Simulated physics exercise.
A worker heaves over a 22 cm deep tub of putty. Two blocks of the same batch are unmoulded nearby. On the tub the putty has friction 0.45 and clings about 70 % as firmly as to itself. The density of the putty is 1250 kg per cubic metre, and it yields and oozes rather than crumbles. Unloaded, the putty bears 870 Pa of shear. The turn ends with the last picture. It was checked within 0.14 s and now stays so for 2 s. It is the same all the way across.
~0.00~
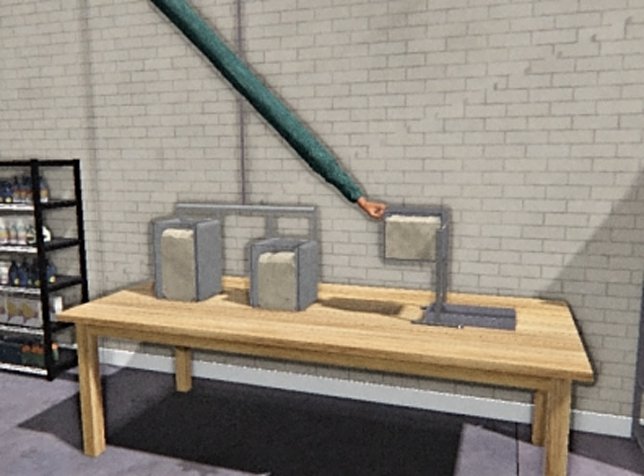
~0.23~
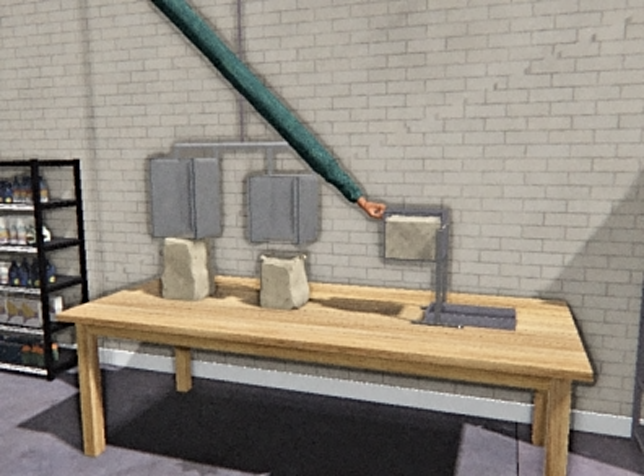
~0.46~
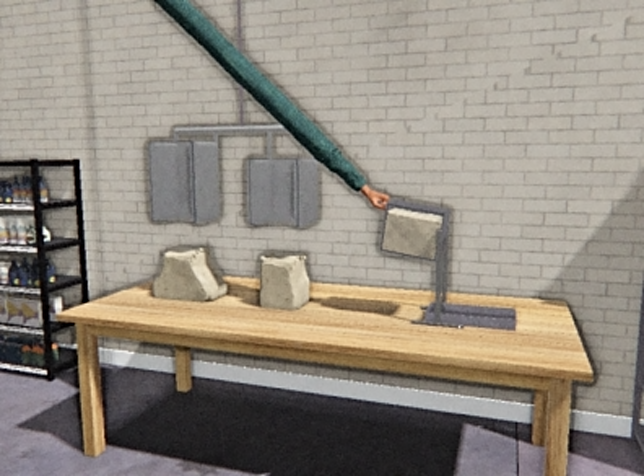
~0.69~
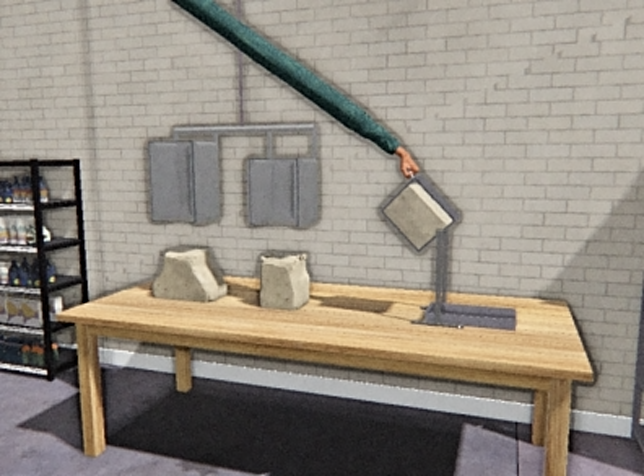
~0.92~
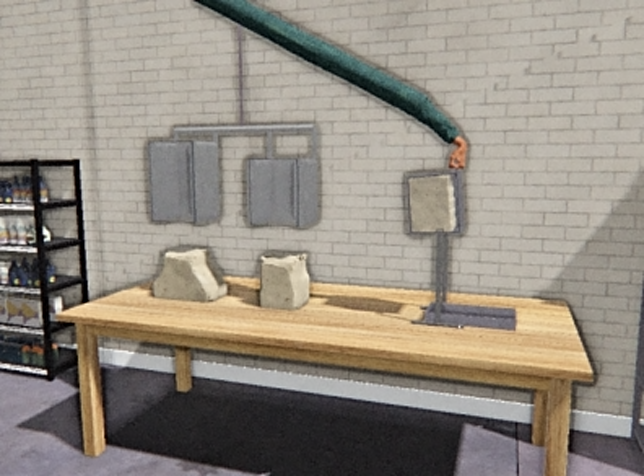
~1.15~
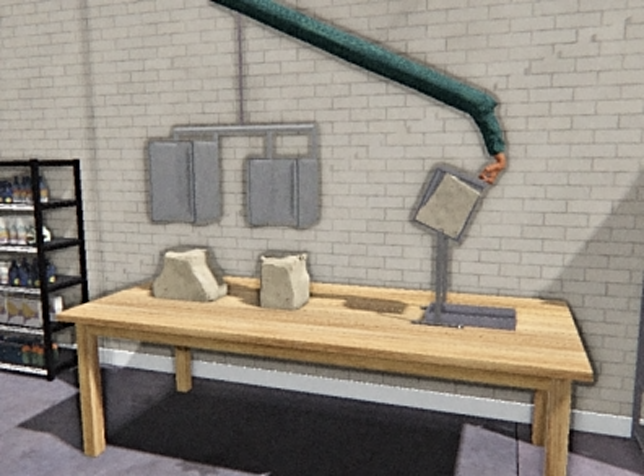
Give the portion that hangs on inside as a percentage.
Expect roughly 0 %.
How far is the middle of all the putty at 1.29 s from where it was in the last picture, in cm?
About 8 cm.
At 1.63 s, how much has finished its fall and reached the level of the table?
Some 75 per cent.
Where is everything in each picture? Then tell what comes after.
Handle-side rim at (385, 212), tilt 0 degrees; crest of the putty at (432, 222); block heights 37 cm, 27 cm (left to right), in the first picture.
Handle-side rim at (385, 212), tilt 0 degrees; crest of the putty at (432, 222); block heights 34 cm, 26 cm (left to right), in the second picture.
Handle-side rim at (388, 203), tilt 9 degrees; crest of the putty at (391, 213); block heights 26 cm, 26 cm (left to right), in the third picture.
Handle-side rim at (416, 178), tilt 46 degrees; crest of the putty at (411, 186); block heights 26 cm, 26 cm (left to right), in the fourth picture.
Handle-side rim at (458, 174), tilt 86 degrees; crest of the putty at (446, 177); block heights 26 cm, 26 cm (left to right), in the fifth picture.
Handle-side rim at (484, 188), tilt 113 degrees; crest of the putty at (448, 175); block heights 26 cm, 26 cm (left to right), in the sixth picture.
After 1.29 s, the tub is at 113 degrees and holds 67 %.
After 1.46 s, the tub is at 113 degrees and holds 14 %.
After 1.63 s, the tub is at 113 degrees and holds 0 %.
After 1.80 s, the tub is at 113 degrees and holds 0 %.
After 3.15 s, the tub is at 113 degrees and holds 0 %.
